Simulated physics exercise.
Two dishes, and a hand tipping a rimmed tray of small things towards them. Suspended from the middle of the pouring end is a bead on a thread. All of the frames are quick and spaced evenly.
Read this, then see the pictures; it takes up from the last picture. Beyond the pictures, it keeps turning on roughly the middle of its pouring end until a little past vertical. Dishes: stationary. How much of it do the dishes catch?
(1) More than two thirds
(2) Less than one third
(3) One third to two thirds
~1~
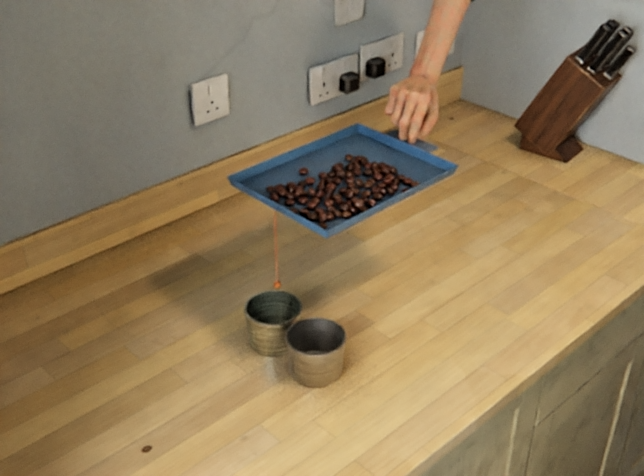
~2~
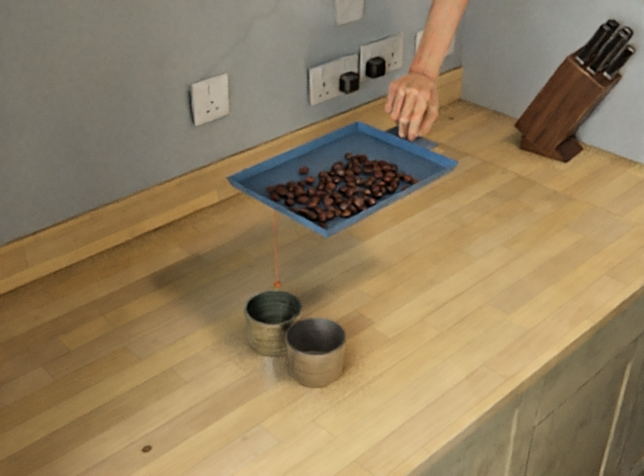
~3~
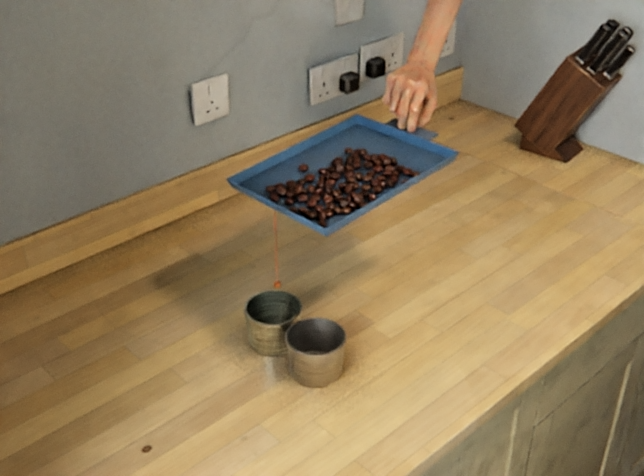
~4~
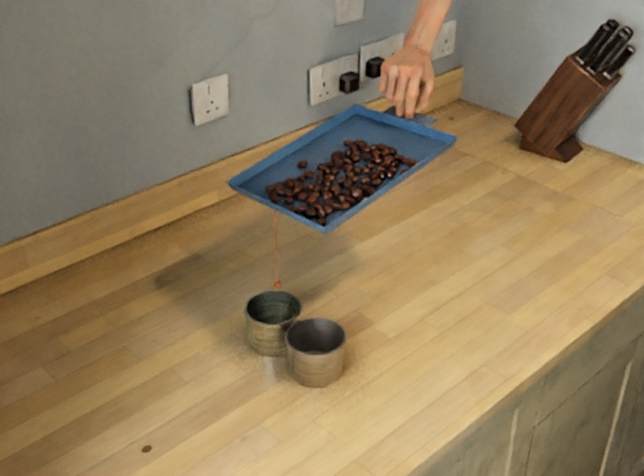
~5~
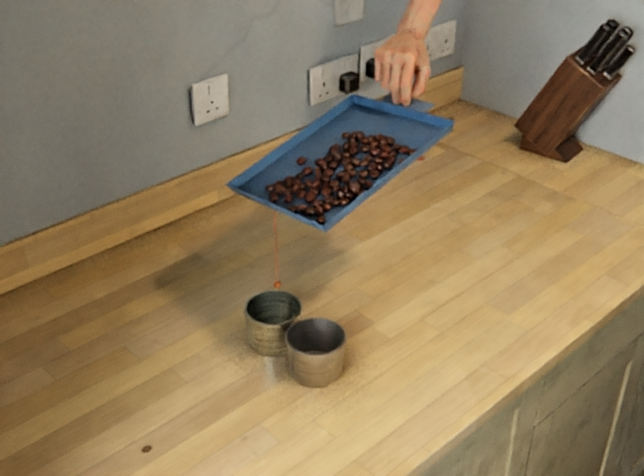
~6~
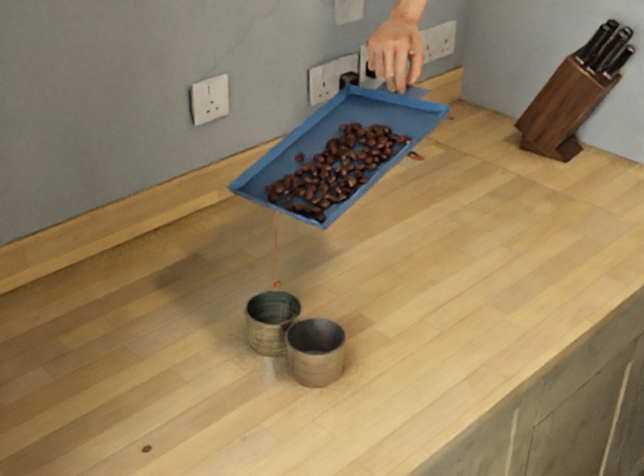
Less than one third.
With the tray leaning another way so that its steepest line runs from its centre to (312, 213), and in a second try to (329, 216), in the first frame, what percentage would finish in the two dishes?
You'd see roughly 80 per cent the first time and 60 per cent the second.
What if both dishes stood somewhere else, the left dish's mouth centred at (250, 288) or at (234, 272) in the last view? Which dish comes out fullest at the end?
The one on the left side first, then the one on the left side.
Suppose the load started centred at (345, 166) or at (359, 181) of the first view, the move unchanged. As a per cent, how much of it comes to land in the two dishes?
Roughly 0 per cent, then 10 per cent.
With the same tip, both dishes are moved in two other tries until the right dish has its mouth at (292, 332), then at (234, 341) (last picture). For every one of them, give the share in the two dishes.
It would be near 20 per cent first and near 0 per cent second.
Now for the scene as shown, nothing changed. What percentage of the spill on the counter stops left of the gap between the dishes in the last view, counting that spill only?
Left share: Some 100 per cent.
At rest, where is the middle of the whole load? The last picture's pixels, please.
Somewhere around (219, 310) in the final view.
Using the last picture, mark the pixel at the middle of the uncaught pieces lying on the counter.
About (214, 310).
Soon, tray tipped steeply; most on the tray; a small part in the air.
A while on, tray tipped past a quarter turn; a small part on the tray; a small part in the left dish; most outside both; about a quarter in the air.
Towards the end, tray tipped past a quarter turn; a small part in the left dish; nearly all outside both.
Finally, tray tipped past a quarter turn; none in the right dish; a small part in the left dish; nearly all outside both.
